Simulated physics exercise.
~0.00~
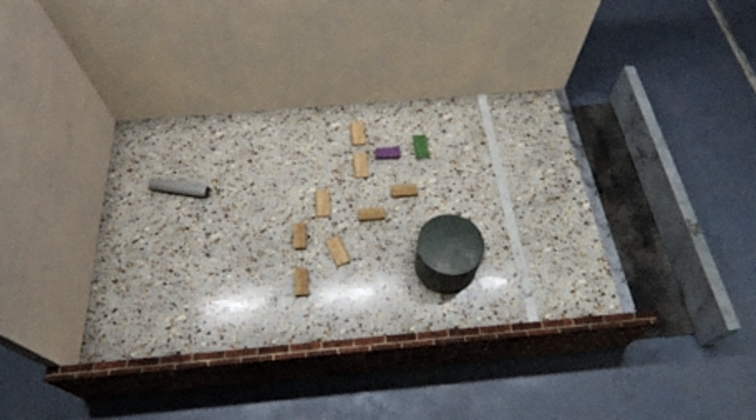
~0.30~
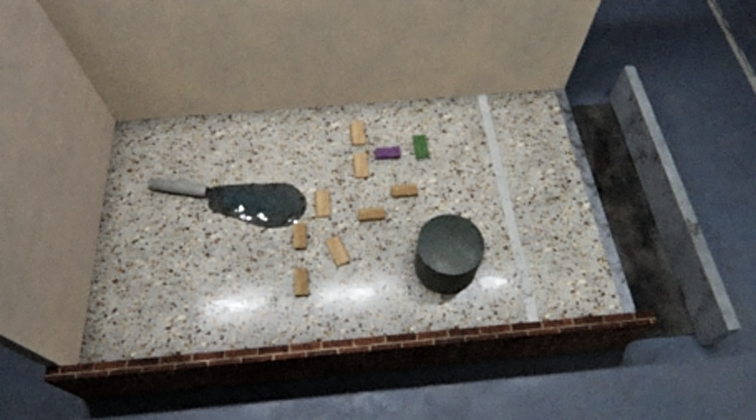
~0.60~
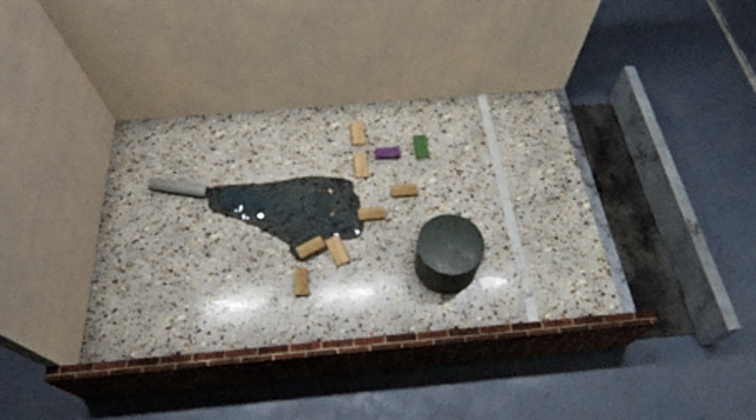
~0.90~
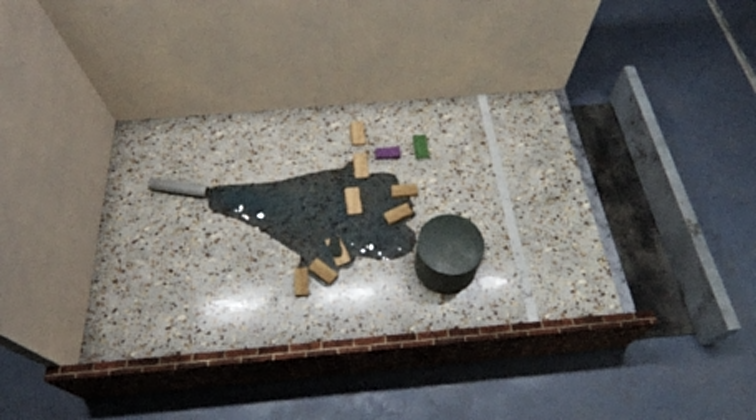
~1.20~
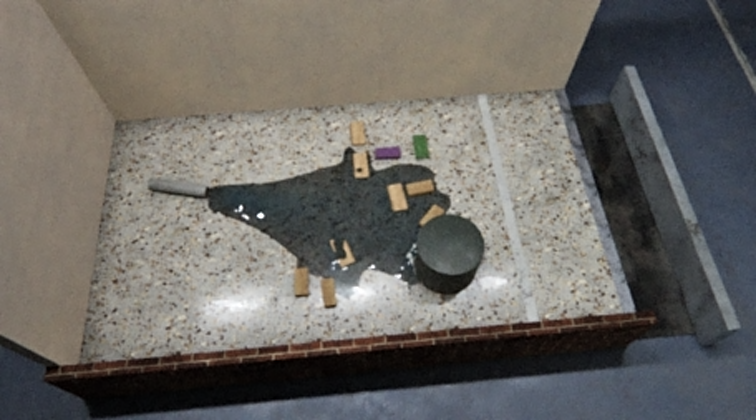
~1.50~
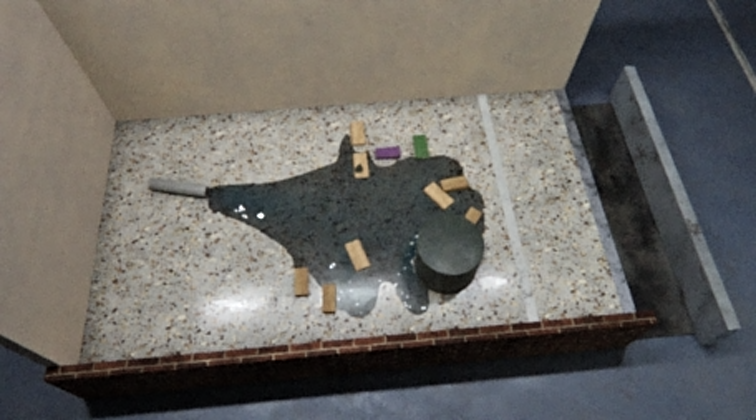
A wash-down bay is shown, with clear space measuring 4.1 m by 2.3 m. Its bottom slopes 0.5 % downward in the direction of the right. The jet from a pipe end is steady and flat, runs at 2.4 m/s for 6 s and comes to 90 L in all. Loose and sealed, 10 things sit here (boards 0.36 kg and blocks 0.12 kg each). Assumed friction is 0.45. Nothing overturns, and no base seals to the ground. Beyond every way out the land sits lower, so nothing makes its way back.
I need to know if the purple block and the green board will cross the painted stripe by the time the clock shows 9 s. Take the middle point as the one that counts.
Well, the purple block doesn't make it across, and the green board doesn't make it across.
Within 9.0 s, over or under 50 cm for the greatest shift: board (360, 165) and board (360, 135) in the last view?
First below it, second below it.
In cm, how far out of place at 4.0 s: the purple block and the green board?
Close to 0 cm for the first and 0 cm for the second.
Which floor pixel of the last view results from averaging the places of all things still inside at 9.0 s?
It works out to somewhere near (342, 184) on the floor.
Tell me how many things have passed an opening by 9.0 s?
By my count, 4.
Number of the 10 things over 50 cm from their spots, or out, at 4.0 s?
That would be 5.
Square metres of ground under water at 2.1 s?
Near 2.5 m2 in all.
After 2.1 s the purple block is near (388, 152), 0.0 m from its start, aground; the green board is near (421, 146), 0.0 m from its start, aground; 3 of 10 are over the mark; 1 afloat.
After 4.0 s the purple block is near (388, 152), 0.0 m from its start, aground; the green board is near (421, 146), 0.0 m from its start, aground; 3 of 10 are over the mark; 1 afloat.
After 6.3 s the purple block is near (388, 152), 0.0 m from its start, aground; the green board is near (421, 146), 0.0 m from its start, aground; 4 of 10 are over the mark; 2 afloat.
After 9.0 s the purple block is near (388, 152), 0.0 m from its start, aground; the green board is near (421, 146), 0.0 m from its start, aground; 4 of 10 are over the mark; 0 afloat.
